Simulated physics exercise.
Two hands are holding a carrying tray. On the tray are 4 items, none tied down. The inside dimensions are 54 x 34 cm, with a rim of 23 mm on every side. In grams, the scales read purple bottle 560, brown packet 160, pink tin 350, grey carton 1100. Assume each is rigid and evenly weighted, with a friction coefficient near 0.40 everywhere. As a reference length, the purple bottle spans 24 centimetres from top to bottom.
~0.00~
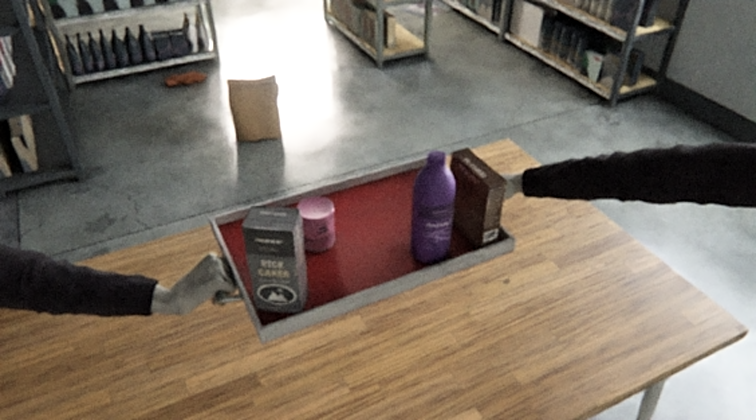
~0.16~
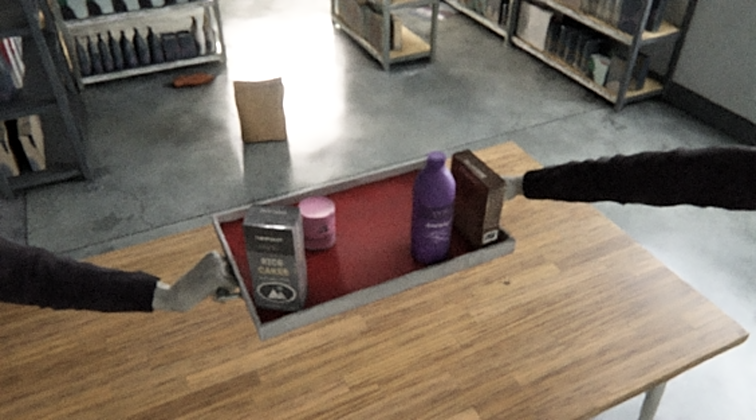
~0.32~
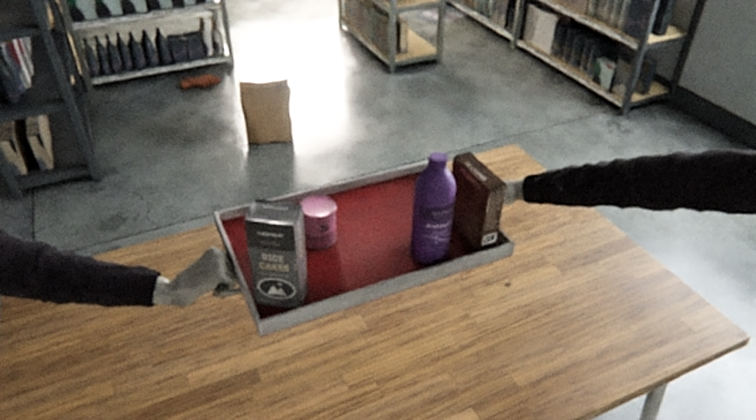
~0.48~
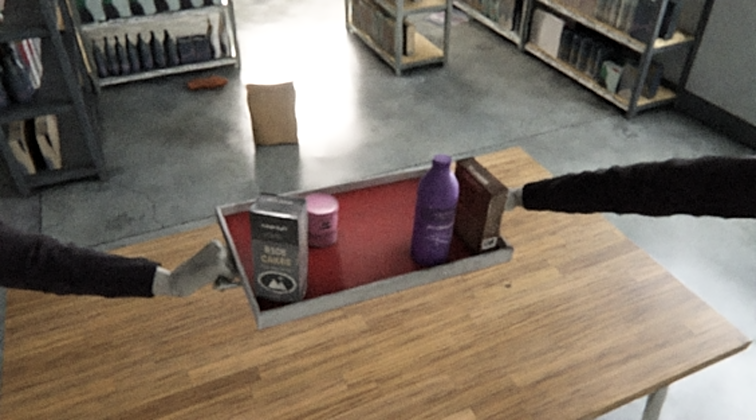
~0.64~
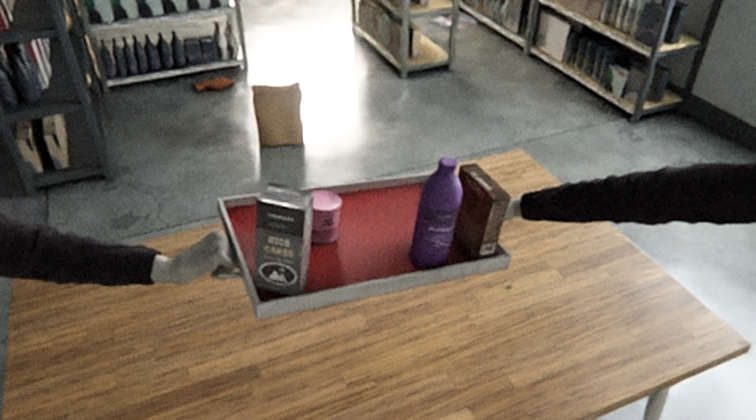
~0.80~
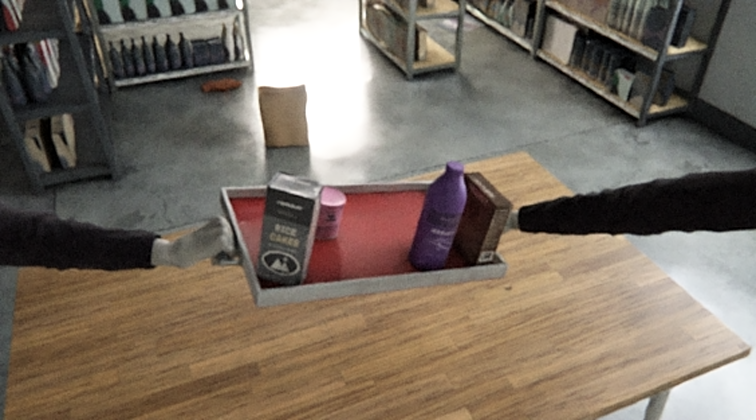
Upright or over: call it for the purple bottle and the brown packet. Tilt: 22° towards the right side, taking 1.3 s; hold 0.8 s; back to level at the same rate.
Purple bottle: Over; brown packet: Over.
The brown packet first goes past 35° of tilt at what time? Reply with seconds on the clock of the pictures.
Somewhere about 1.2 s.
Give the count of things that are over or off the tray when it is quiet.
The answer is 2.
By 1.70 s, tray tilted 22°, right edge down; brown packet now off the tray; purple bottle rocked 22° off its seat near (464, 222); grey carton 2 cm from its spot.
By 2.50 s, tray tilted 20°, right edge down; purple bottle now off the tray; grey carton 9 cm from its spot; pink tin 3 cm from its spot.
When it is over (4.0 s), off the tray and tipped over, purple bottle and brown packet; not toppled but over 5 cm from the start, grey carton; the last one within 5 cm of the start. In the last view, purple bottle near (545, 269), brown packet near (552, 277).
